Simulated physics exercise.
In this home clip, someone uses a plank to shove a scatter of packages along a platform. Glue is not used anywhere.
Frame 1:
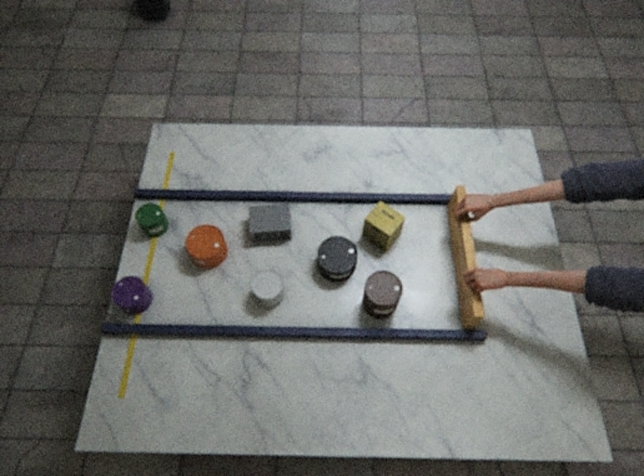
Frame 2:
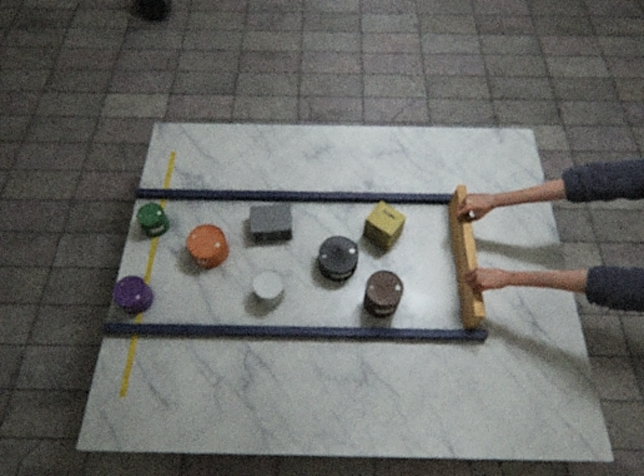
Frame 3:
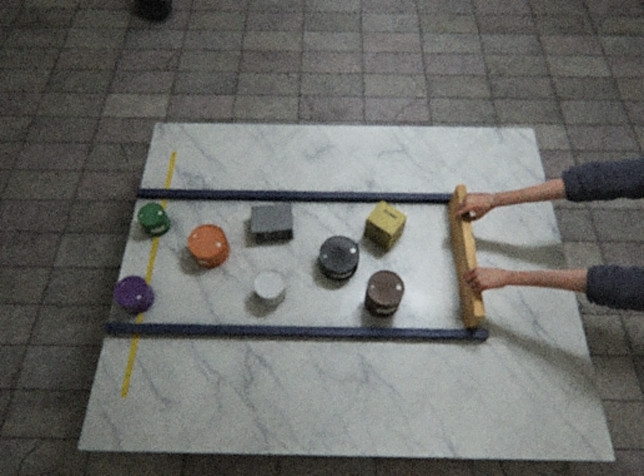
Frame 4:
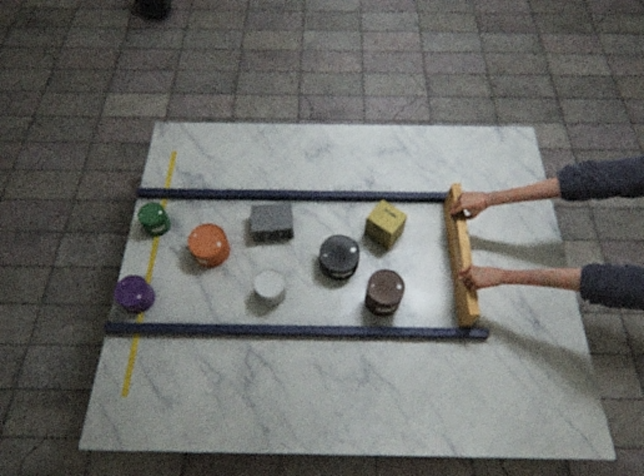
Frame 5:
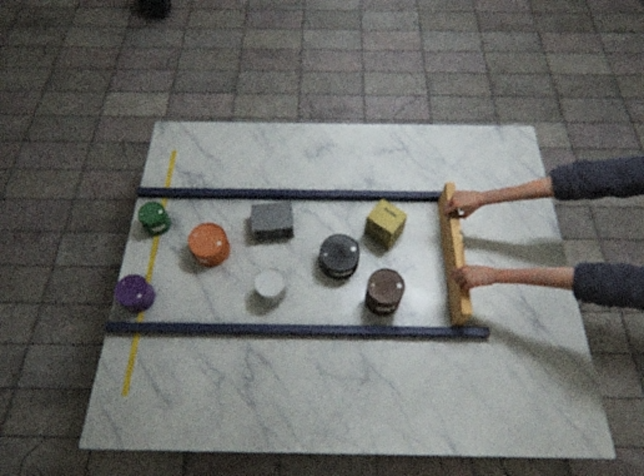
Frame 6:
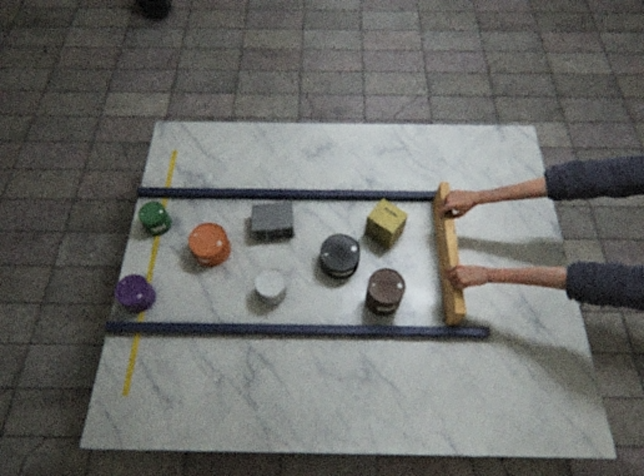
Wooden plank held by two hands sliding slightly left between dark rails, with scattered colourful canisters and boxes staying still.
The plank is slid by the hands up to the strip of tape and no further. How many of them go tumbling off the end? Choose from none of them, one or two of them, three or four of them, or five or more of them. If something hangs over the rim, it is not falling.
Five or more of them do.
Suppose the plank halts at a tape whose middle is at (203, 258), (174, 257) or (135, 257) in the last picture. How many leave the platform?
In order, the counts are 1, 3 and 8.
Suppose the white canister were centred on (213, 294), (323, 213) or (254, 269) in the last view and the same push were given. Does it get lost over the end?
Results in order: Over the edge; not lost; over the edge.
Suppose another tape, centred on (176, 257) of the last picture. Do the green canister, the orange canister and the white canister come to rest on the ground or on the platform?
Going one by one, the green canister goes down, the orange canister goes down, the white canister is still up.
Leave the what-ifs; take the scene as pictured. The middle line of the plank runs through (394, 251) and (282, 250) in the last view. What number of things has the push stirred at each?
Tally at point one: 2; at point two: 5.
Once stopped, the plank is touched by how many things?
It's 3 of them.
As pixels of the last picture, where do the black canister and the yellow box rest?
The black canister at (130, 253), the yellow box at (139, 220).
Soon after, none off yet; purple canister at rest near (136, 294); green canister at rest near (155, 219); orange canister at rest near (210, 245).
After that, none off yet; purple canister at rest near (136, 294); green canister at rest near (155, 219); orange canister displaced a little near (195, 243).
In the end, the number that fall off is five or more; gone, white canister, grey crate, orange canister, green canister and purple canister.
